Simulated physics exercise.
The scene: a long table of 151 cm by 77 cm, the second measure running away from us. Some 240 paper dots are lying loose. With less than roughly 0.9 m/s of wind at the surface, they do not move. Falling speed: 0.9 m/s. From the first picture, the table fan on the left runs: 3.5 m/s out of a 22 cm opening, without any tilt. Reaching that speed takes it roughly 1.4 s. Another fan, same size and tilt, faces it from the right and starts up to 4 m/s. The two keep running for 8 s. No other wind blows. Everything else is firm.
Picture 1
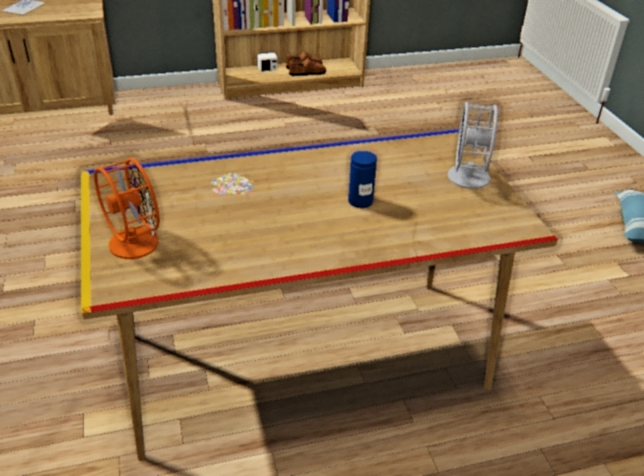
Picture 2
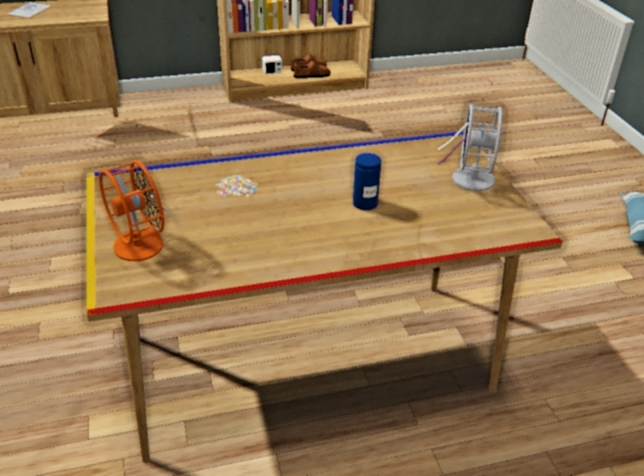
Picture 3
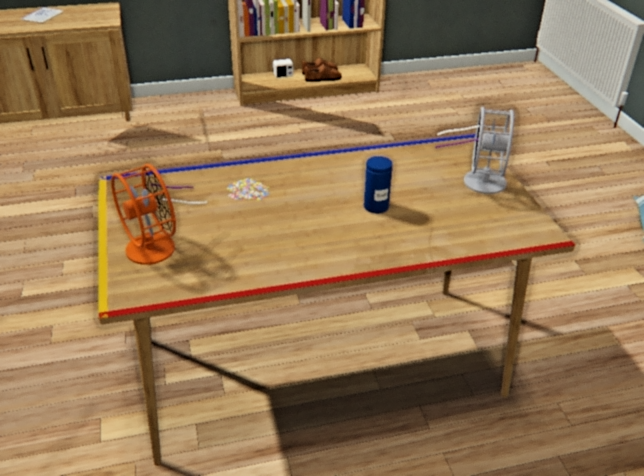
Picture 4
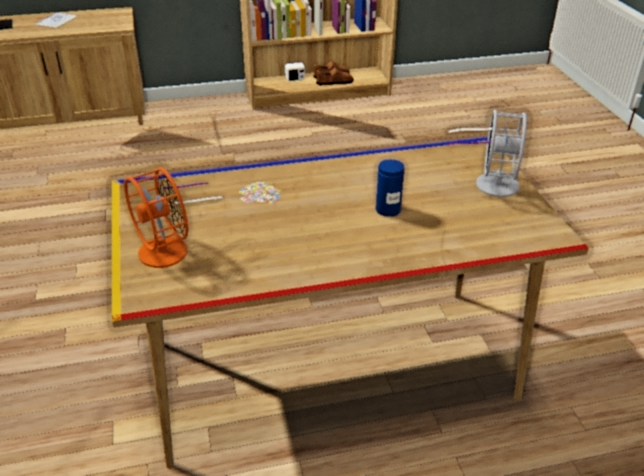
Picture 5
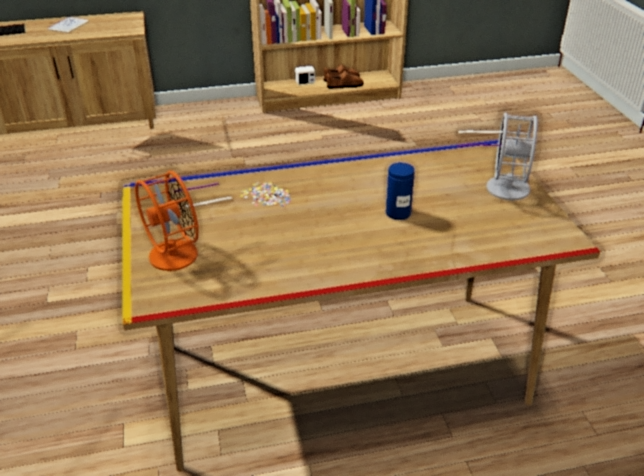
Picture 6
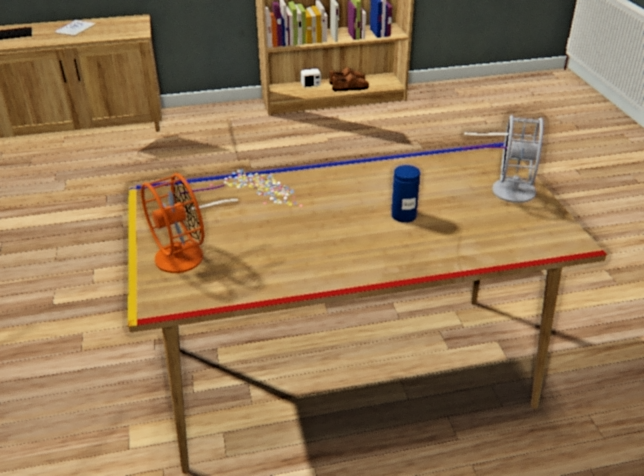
A long wooden table with red, blue and yellow edges stands on a plank floor, seen from above at an angle, with a bookshelf and cabinet behind. An orange fan at left and a grey one at right flank a blue jar and pale paper dots. Streamers rise on both fans, then the dots scatter toward the back edge as the view drifts left.
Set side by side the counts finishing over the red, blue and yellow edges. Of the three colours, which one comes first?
The blue edge comes first.
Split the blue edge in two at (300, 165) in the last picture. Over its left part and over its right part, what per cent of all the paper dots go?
80 % left, 1 % right.
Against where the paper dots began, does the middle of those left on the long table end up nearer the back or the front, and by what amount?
I'd say backward, around 20 cm.
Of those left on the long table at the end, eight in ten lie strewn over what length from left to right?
20 cm, give or take.
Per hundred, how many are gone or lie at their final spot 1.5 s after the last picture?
Roughly 100 per cent of them.
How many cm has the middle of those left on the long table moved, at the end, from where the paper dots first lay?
That works out close to 20 centimetres.
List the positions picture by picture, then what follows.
In the first frame, the middle of the paper dots is near (231, 186), none has stirred yet, the mouth of the table fan is at (127, 200) and that of the second one at (476, 137).
In the second frame, the middle of the paper dots is near (236, 188), none has stirred yet, the blue edge is centred on (288, 151), the yellow edge is centred on (87, 235) and the red edge is centred on (343, 276).
In the third frame, the middle of the paper dots is near (247, 191), none has stirred yet and the top of a jar is at (380, 162).
In the fourth frame, the middle of the paper dots is near (259, 194) and none has stirred yet.
In the fifth frame, the middle of the paper dots is near (268, 195), the farthest in sight from the table fan is at (270, 183) and about 35 % have left their places.
In the sixth frame, the middle of the paper dots is near (262, 185), the farthest in sight from the table fan is at (271, 174) and about 90 % have left their places.
Then, 0.5 s after the last picture, 25 % are still on the top, 75 % are over the blue edge, 0 % over the yellow edge and 0 % over the red edge; the middle of those left on the top is near (247, 178).
Then, 1.5 s after the last picture, 18 % are still on the top, 82 % are over the blue edge, 0 % over the yellow edge and 0 % over the red edge; the middle of those left on the top is near (247, 176).
Then, 3.3 s after the last picture, 18 % are still on the top, 82 % are over the blue edge, 0 % over the yellow edge and 0 % over the red edge; the middle of those left on the top is near (247, 176).
Then, 6.9 s after the last picture, at the end, 82 % are over the blue edge, 0 % over the yellow edge and 0 % over the red edge; the middle of those left on the top is near (247, 176).
